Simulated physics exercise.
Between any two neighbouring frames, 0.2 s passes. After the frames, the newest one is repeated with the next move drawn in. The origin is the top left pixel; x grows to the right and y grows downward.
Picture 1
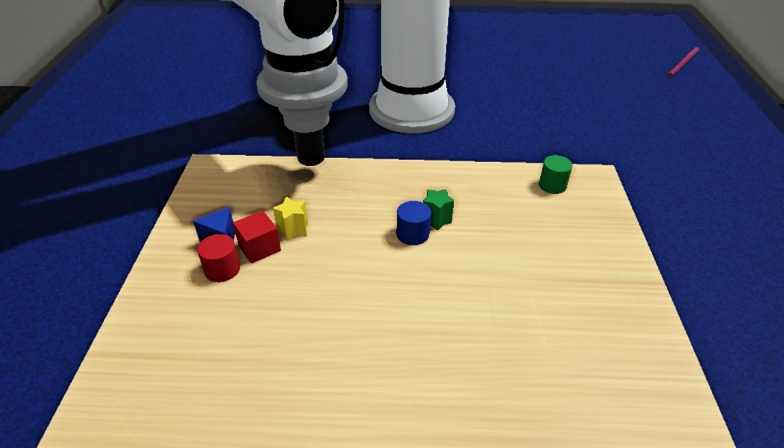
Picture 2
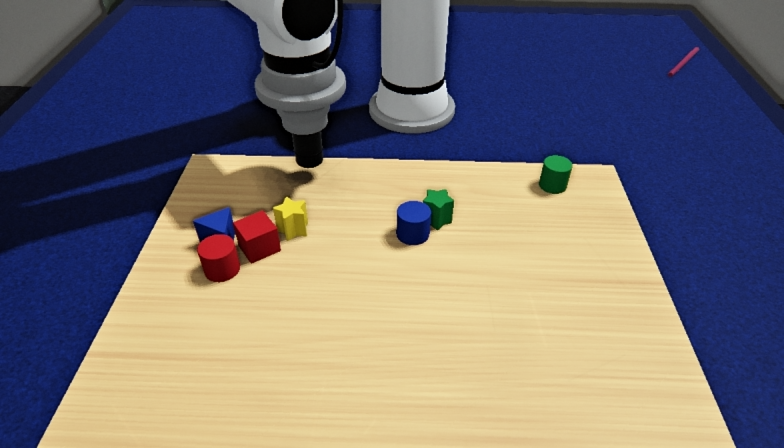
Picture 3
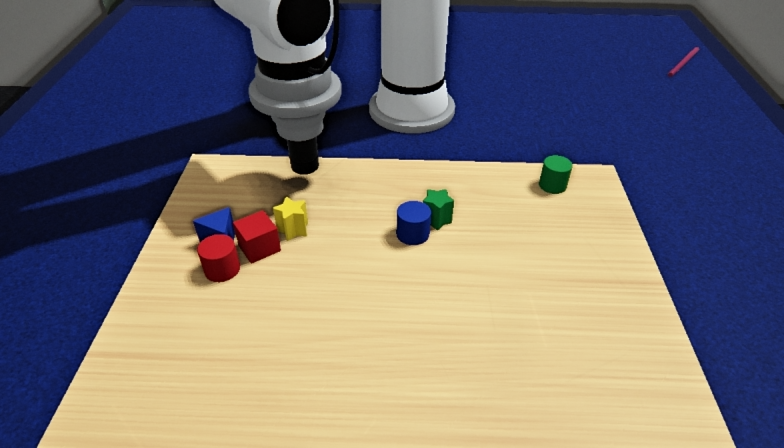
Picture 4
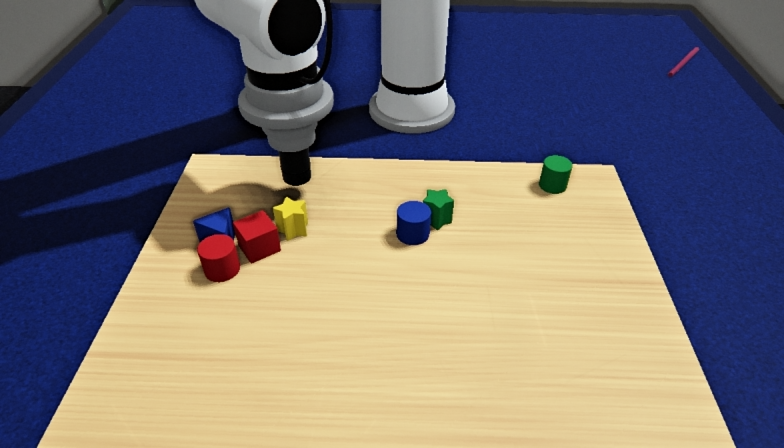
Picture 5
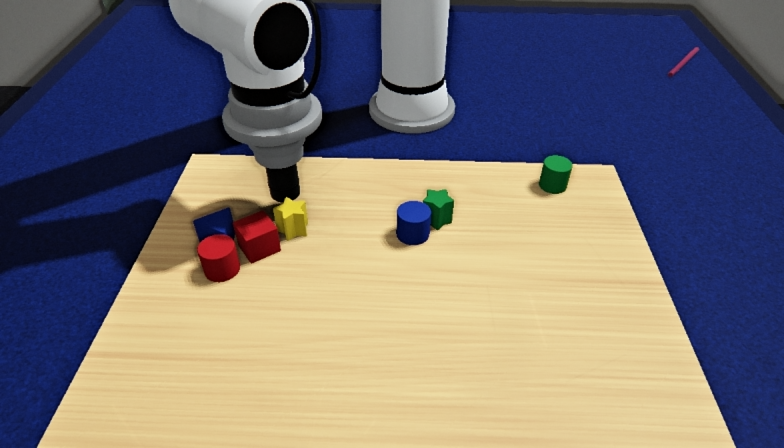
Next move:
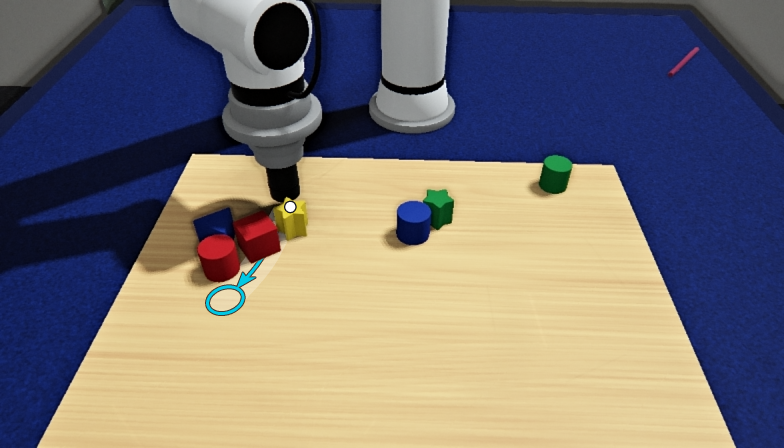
On a wooden board over a blue surface, red, blue, yellow and green blocks sit in scattered groups beneath a white robot arm. The arm's dark tip barely shifts at first, then moves down and slightly left, ending close behind the yellow star, while every block stays in place.
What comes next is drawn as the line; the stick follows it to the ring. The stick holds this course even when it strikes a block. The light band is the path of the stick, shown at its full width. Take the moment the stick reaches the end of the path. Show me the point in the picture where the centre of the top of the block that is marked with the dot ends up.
At roughly (291, 228).
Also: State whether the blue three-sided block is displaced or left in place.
By the last moment of the path, the blue three-sided block has stayed put.
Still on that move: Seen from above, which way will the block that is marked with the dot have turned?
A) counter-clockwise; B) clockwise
Choice A: Counter-clockwise.
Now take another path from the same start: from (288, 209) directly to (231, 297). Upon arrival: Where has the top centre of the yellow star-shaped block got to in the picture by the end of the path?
It comes to (288, 226).
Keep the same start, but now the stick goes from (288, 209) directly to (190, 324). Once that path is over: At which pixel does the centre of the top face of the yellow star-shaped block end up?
Its top centre lands on (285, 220).
Path on the board, from (288, 209) by way of (266, 252) to (225, 300); the dot is on the yellow star-shaped block.
On the path given first. One third of the way, stick (271, 223); red circular block (212, 249); red square (246, 234); yellow star-shaped block (291, 224), turned 75° anticlockwise.
Two thirds of the way, stick (251, 253); red circular block (178, 270); red square (219, 265); yellow star-shaped block (291, 228), turned 105° anticlockwise.
At the end, stick (221, 285); blue three-sided block in place; red circular block (141, 286); red square (180, 297), turned 20° clockwise; yellow star-shaped block (291, 228), turned 105° anticlockwise.
